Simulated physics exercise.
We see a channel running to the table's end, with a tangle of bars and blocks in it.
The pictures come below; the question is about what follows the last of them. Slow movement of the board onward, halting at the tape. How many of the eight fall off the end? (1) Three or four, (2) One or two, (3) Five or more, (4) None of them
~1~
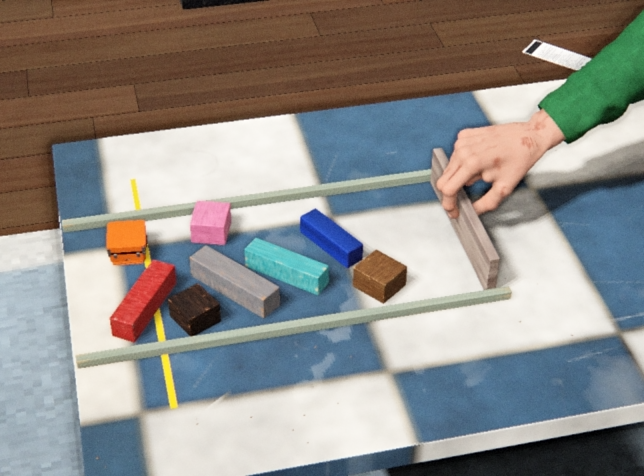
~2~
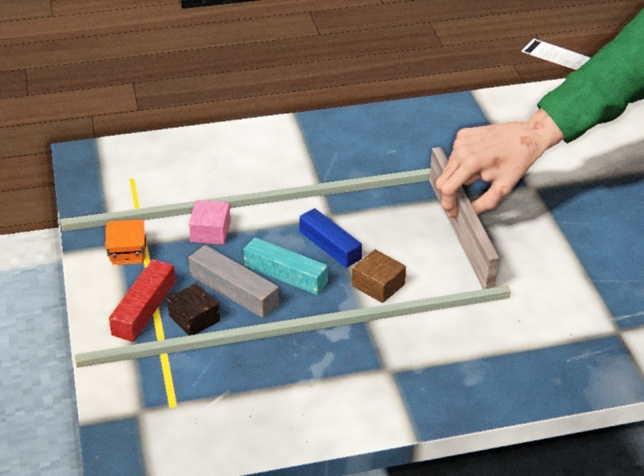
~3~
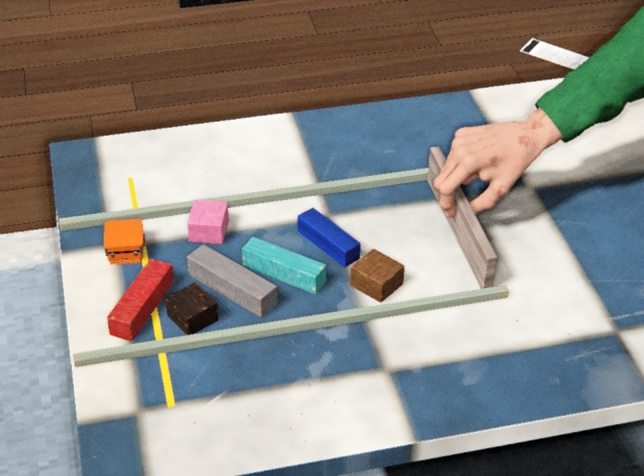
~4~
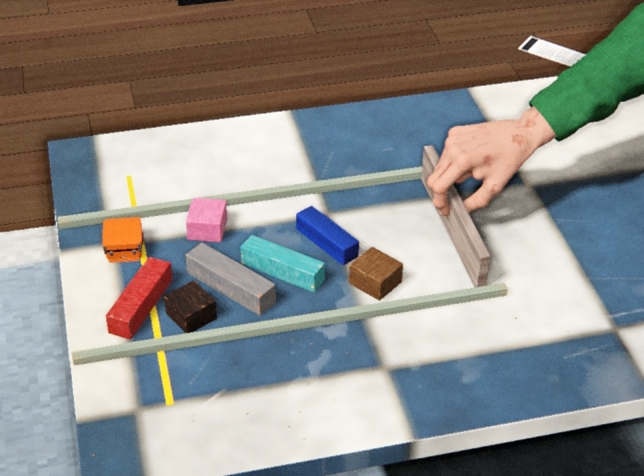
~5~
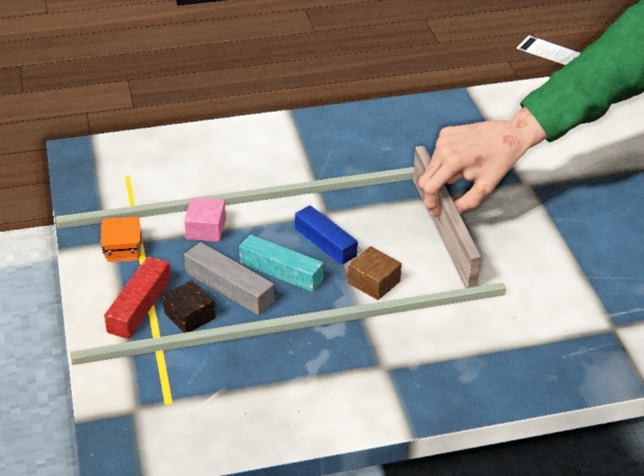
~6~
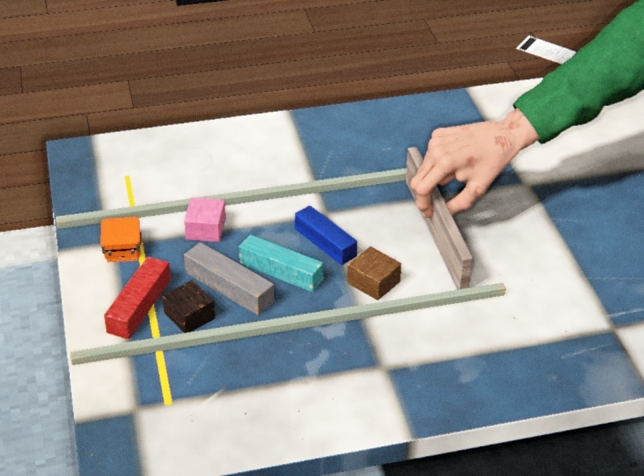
(2) One or two.
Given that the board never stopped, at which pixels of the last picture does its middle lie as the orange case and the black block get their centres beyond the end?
The middle sits near (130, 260) for the first and near (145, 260) for the other.
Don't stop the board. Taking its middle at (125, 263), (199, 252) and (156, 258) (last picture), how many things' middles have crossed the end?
Per position: 3 / 0 / 1.
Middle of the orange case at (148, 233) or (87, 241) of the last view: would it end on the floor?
In order, hangs on; hangs on.
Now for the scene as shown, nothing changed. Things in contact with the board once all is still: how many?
3 in contact.
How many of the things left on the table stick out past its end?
Result: 2.
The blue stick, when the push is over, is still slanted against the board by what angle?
Out of line by around 0°.
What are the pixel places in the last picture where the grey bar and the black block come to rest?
The grey bar ends up near (93, 303), and the black block near (68, 334).
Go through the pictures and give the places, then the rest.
Orange case (127, 244); red bar (144, 300); black block (195, 310); board (463, 218); tape (151, 281), in the first picture.
Red bar (143, 300); blue stick (330, 237), in the second picture.
Black block (192, 309); brown block (377, 276), in the third picture.
Orange case (123, 240); board (454, 215), in the fourth picture.
Red bar (139, 297); grey bar (229, 278), in the fifth picture.
Orange case (122, 240); red bar (138, 297); black block (189, 307); board (437, 217); tape (146, 278), in the sixth picture.
Soon after, none off yet; orange case at rest near (122, 240); red bar at rest near (138, 297); black block at rest near (189, 307).
Then, none off yet; orange case moved a little near (110, 242); red bar moved a little near (85, 303); black block moved well along near (113, 324).
At rest, the number that fall off is one or two; fallen, red bar.
